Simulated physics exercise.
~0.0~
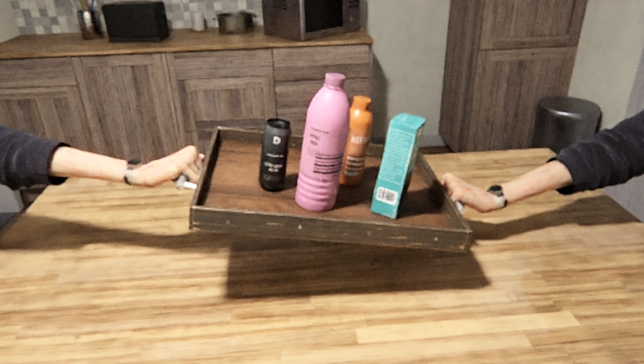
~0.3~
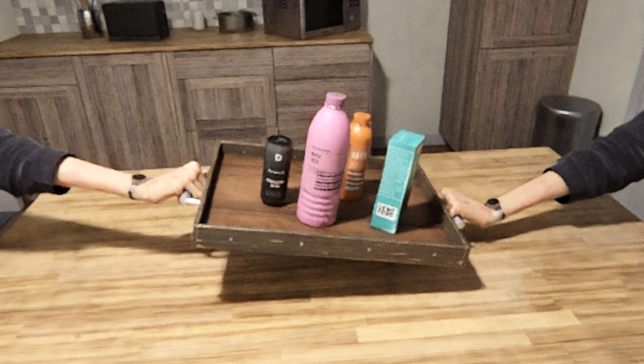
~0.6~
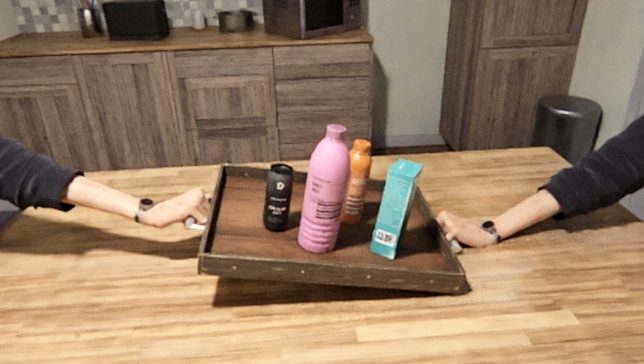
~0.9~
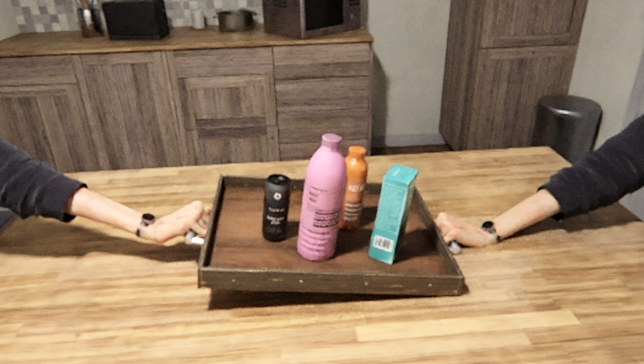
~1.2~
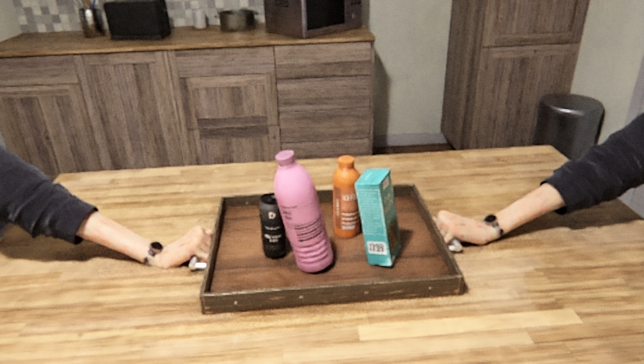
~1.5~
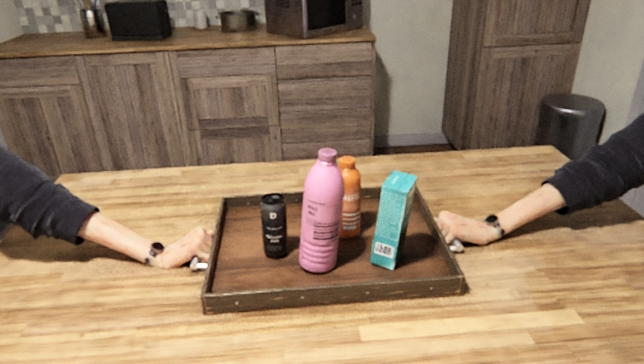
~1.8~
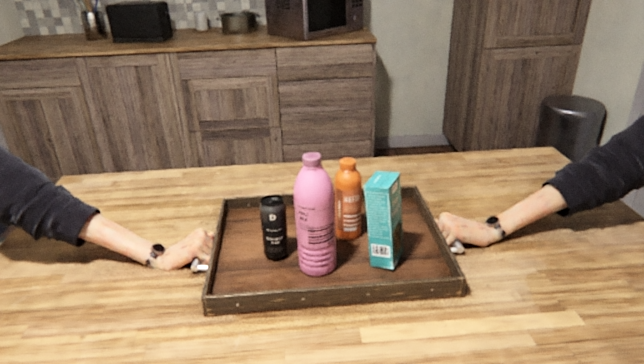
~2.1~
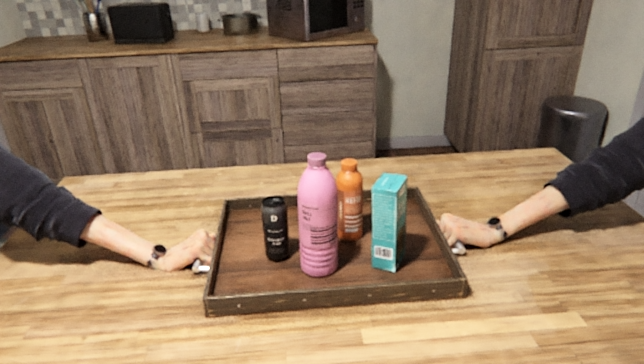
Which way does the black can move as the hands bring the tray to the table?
The black can moves down along with the tray.
